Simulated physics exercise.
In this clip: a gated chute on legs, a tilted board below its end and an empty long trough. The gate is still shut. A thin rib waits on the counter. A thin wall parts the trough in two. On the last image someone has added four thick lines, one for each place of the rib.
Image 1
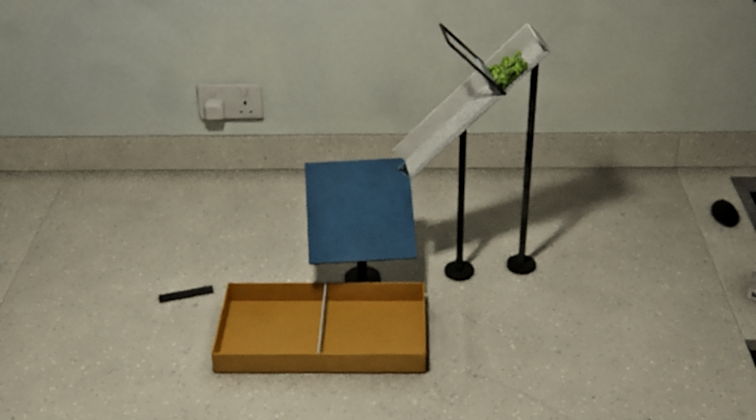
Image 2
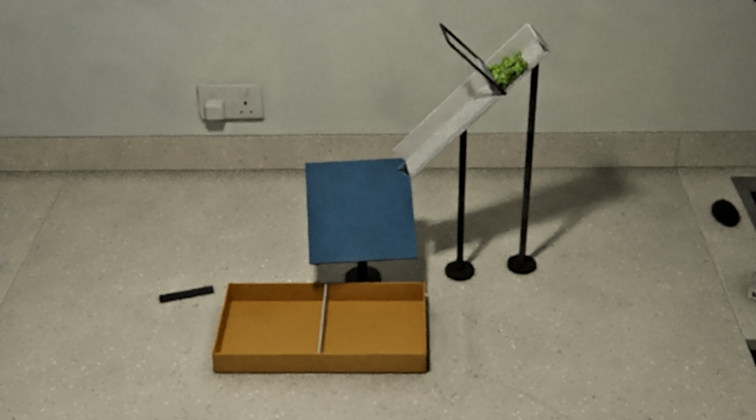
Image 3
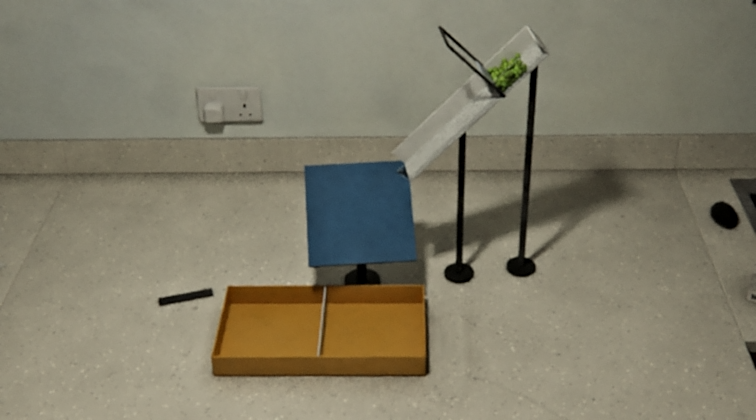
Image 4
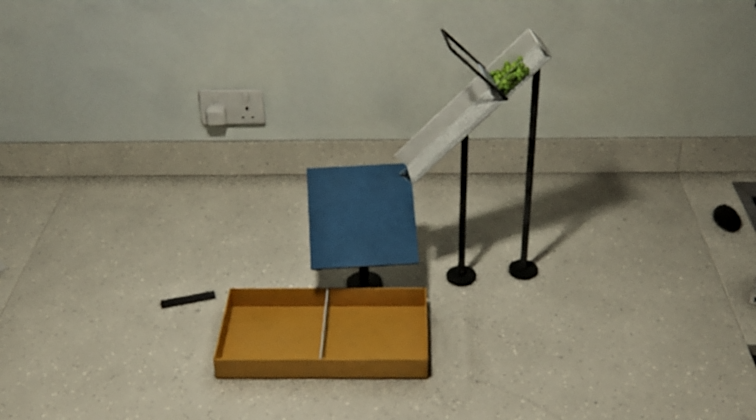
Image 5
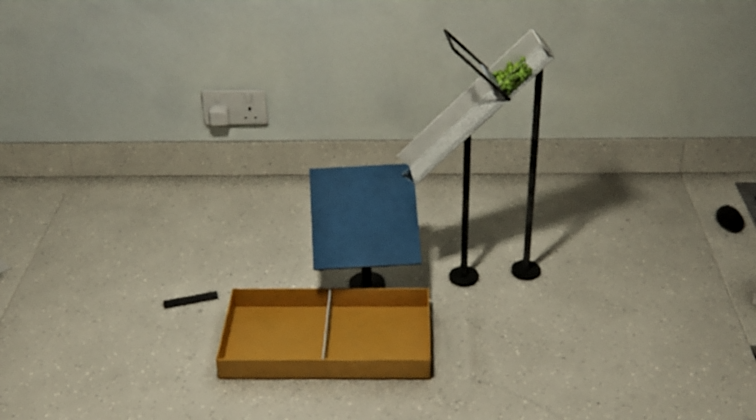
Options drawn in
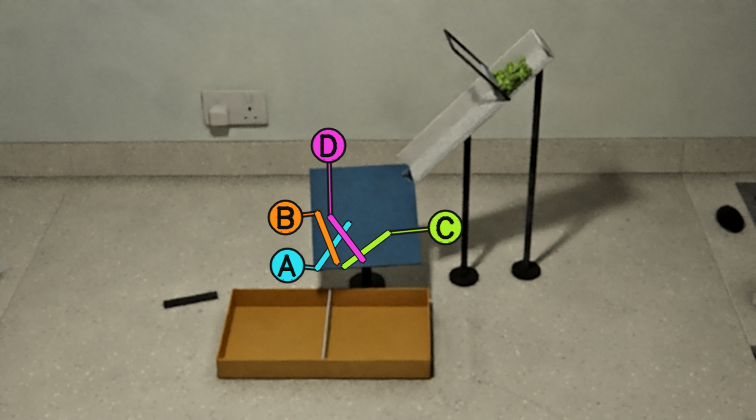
A white chute on thin black legs slopes down to the left with bright green pieces behind its closed gate, seen from the front and slightly above against a pale wall with a socket. Below its lower end is a tilted blue board, with an empty orange divided trough in front and a dark strip at left. Nothing in the scene moves; only the view shifts very slightly.
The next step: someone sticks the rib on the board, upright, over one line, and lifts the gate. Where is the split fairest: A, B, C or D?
Take A.
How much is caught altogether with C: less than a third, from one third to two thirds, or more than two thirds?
More than two thirds.
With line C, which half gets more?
Left.
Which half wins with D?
The right half.
On the marked copy, line A from (348, 223) to (317, 268); line B from (317, 213) to (336, 262); line C from (388, 233) to (344, 266); line D from (330, 217) to (362, 259).
Choosing A, of what is caught, roughly half in the left half, roughly half in the right.
Choosing B, of what is caught, about a tenth in the left half, almost all in the right.
Choosing C, of what is caught, almost all in the left half, just a few in the right.
Choosing D, of what is caught, just a few in the left half, almost all in the right.
